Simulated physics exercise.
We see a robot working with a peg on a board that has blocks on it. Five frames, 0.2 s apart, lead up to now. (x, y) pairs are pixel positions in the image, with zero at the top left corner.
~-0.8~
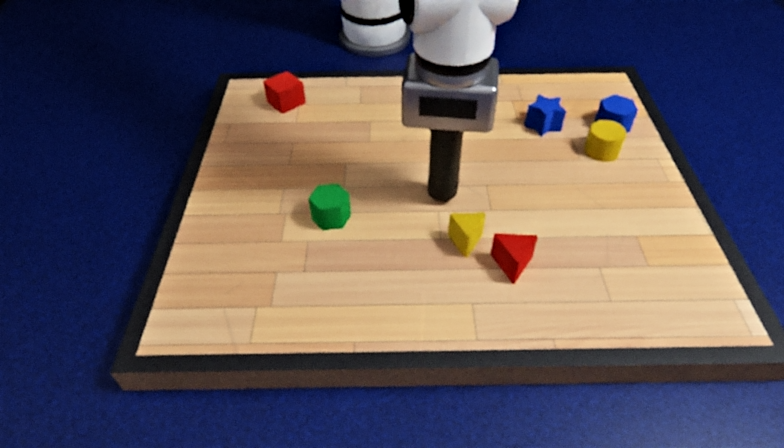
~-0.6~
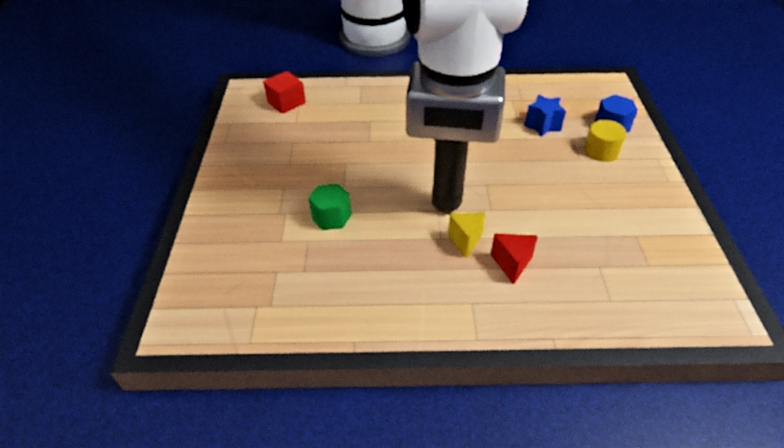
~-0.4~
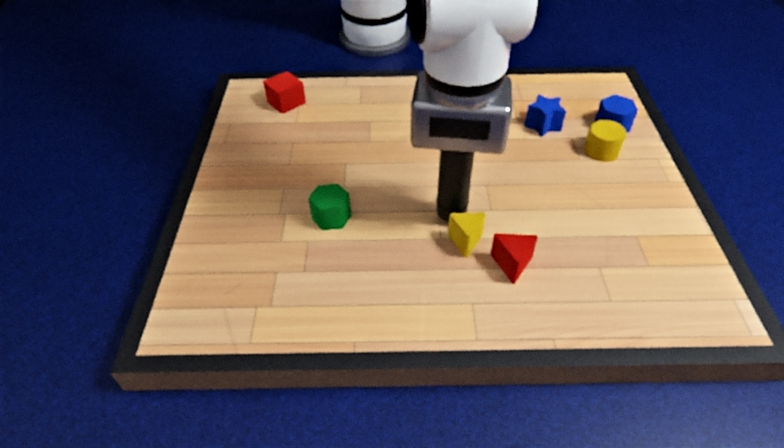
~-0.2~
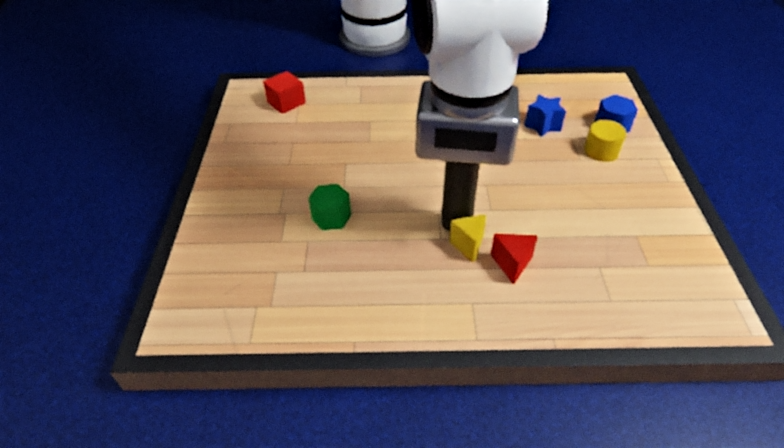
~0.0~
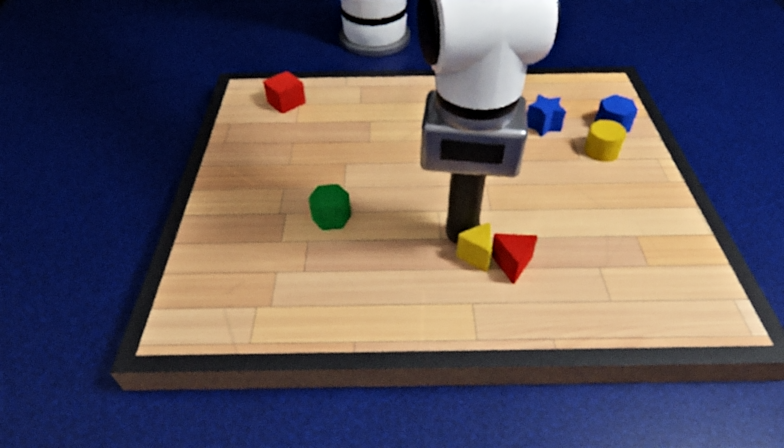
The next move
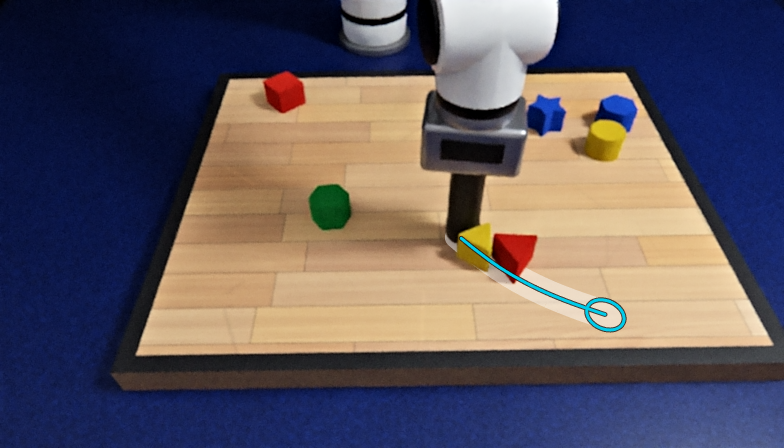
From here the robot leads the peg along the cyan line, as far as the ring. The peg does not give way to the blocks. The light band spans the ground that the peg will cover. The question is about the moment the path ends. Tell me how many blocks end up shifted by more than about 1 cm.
In total, two blocks get moved by over 1 cm.
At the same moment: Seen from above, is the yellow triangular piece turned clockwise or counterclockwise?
From the top: Clockwise.
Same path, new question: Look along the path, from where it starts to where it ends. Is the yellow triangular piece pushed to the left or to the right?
Over to the right.
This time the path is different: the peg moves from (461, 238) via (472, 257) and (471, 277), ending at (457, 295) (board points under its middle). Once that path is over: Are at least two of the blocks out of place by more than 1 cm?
I'd say no.
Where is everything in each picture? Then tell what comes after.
Peg's lower end at (443, 192); yellow triangular piece at (468, 220); red triangular piece at (517, 243), in the first frame.
Peg at (447, 202); blocks still, in the second frame.
Peg at (452, 212); blocks still, in the third frame.
Peg at (456, 222); yellow triangular piece at (471, 224), in the fourth frame.
Peg at (462, 233); yellow triangular piece at (480, 235); red triangular piece at (517, 243), in the fifth frame.
Drawn move, from (461, 238) over (523, 281) to (605, 315).
What follows on the original path. One third of the way, peg at (501, 263); yellow triangular piece at (523, 268), turned 15° anticlockwise; red triangular piece at (540, 249).
Two thirds of the way, peg at (551, 289); yellow triangular piece at (551, 297), turned 45° clockwise; red triangular piece at (562, 249), turned 25° anticlockwise.
At the end, peg at (607, 310); yellow triangular piece at (552, 299), turned 55° clockwise; red triangular piece at (563, 249), turned 30° anticlockwise.
